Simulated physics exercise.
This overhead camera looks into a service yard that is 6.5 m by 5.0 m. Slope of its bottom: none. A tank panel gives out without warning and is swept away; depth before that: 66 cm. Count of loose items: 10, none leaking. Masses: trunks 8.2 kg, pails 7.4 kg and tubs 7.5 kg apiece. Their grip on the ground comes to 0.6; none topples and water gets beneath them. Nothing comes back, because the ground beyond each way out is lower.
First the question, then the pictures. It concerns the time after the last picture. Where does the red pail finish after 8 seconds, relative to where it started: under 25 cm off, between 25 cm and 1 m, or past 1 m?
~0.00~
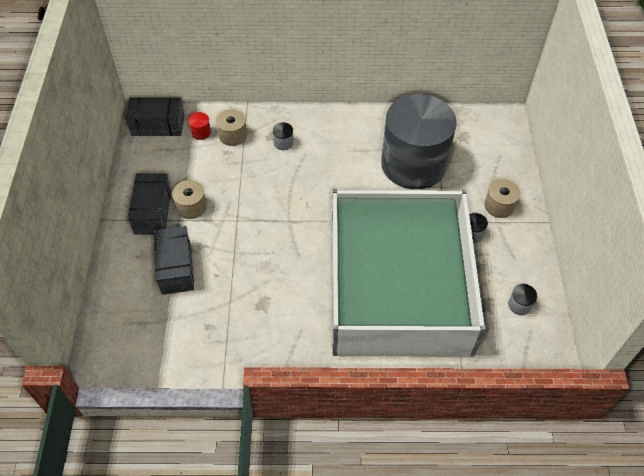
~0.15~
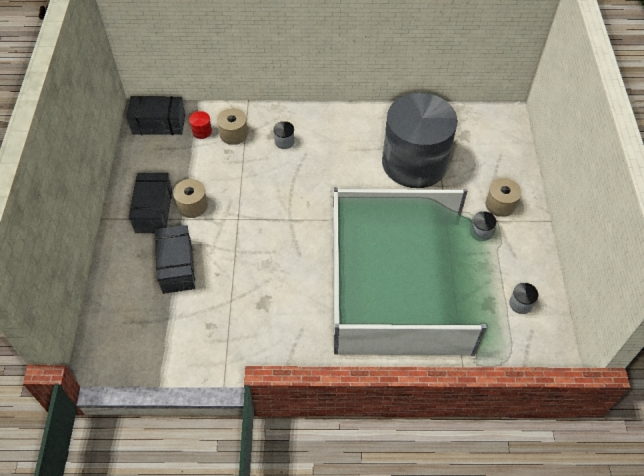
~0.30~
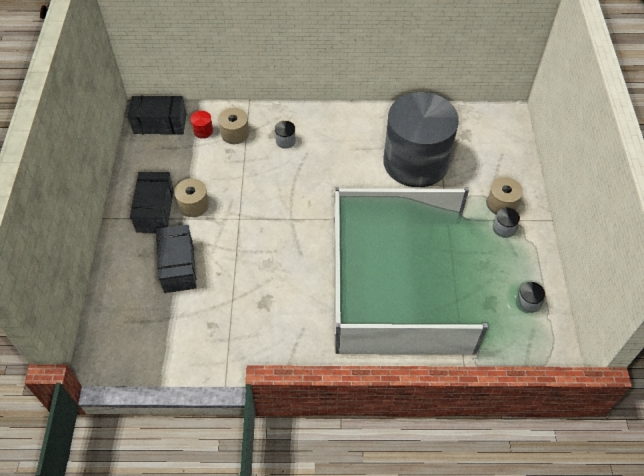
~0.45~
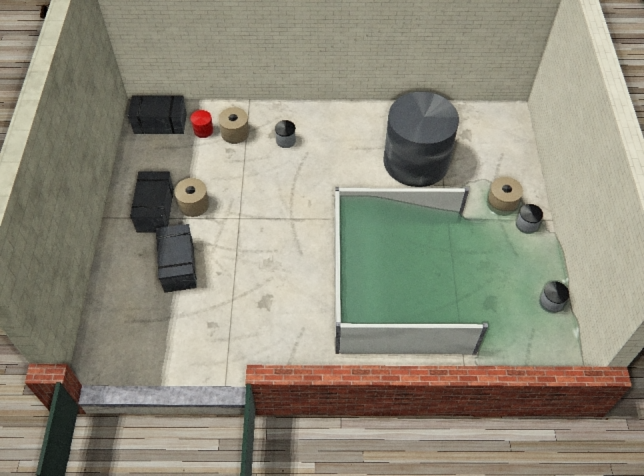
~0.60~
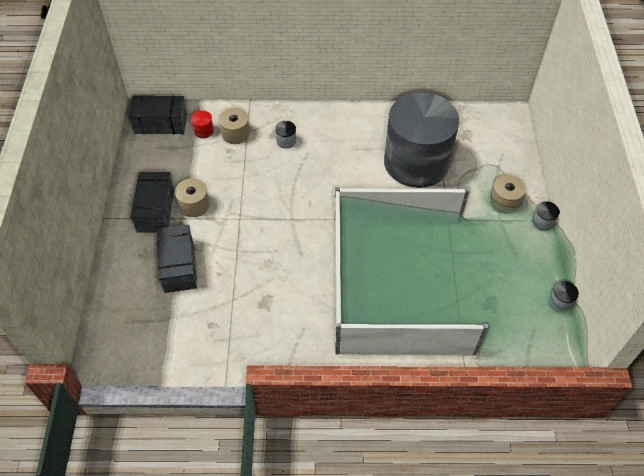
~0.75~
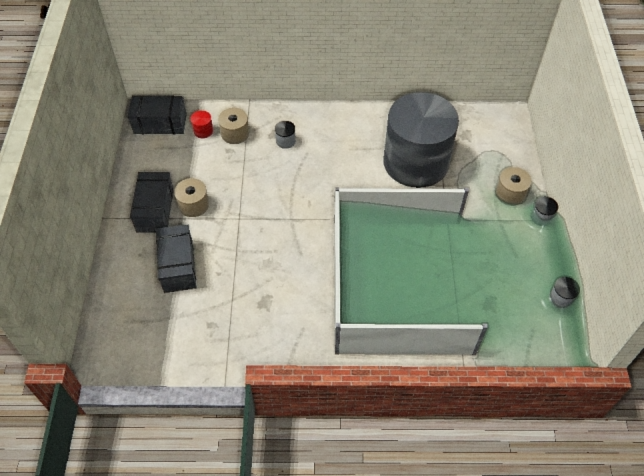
The red pail finishes between 25 cm and 1 m off.
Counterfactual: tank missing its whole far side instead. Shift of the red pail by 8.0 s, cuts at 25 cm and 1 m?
Well, the red pail goes a long way then.
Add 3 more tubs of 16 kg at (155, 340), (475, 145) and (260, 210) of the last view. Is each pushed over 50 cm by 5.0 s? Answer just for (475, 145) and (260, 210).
So it goes across the line, then behind the line.
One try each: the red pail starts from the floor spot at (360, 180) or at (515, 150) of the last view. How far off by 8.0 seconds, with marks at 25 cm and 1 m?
Well, the first time it keeps still, and the second time it covers a big distance.
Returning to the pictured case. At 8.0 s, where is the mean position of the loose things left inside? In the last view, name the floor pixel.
Averaged position, last view: Near pixel (223, 218).
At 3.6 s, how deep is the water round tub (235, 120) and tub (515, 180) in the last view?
About 4 and 7 cm.
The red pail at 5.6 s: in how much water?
Around 9 cm.
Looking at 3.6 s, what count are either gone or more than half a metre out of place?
By that point, 3.
After 1.6 s the red pail is near (201, 118), 0.0 m from its start, aground; 0 of 10 are out; 2 afloat.
After 3.6 s the red pail is near (201, 118), 0.0 m from its start, aground; 0 of 10 are out; 2 afloat.
After 5.6 s the red pail is near (178, 126), 0.4 m from its start, aground; 0 of 10 are out; 3 afloat.
After 8.0 s the red pail is near (176, 141), 0.6 m from its start, aground; 0 of 10 are out; 6 afloat.
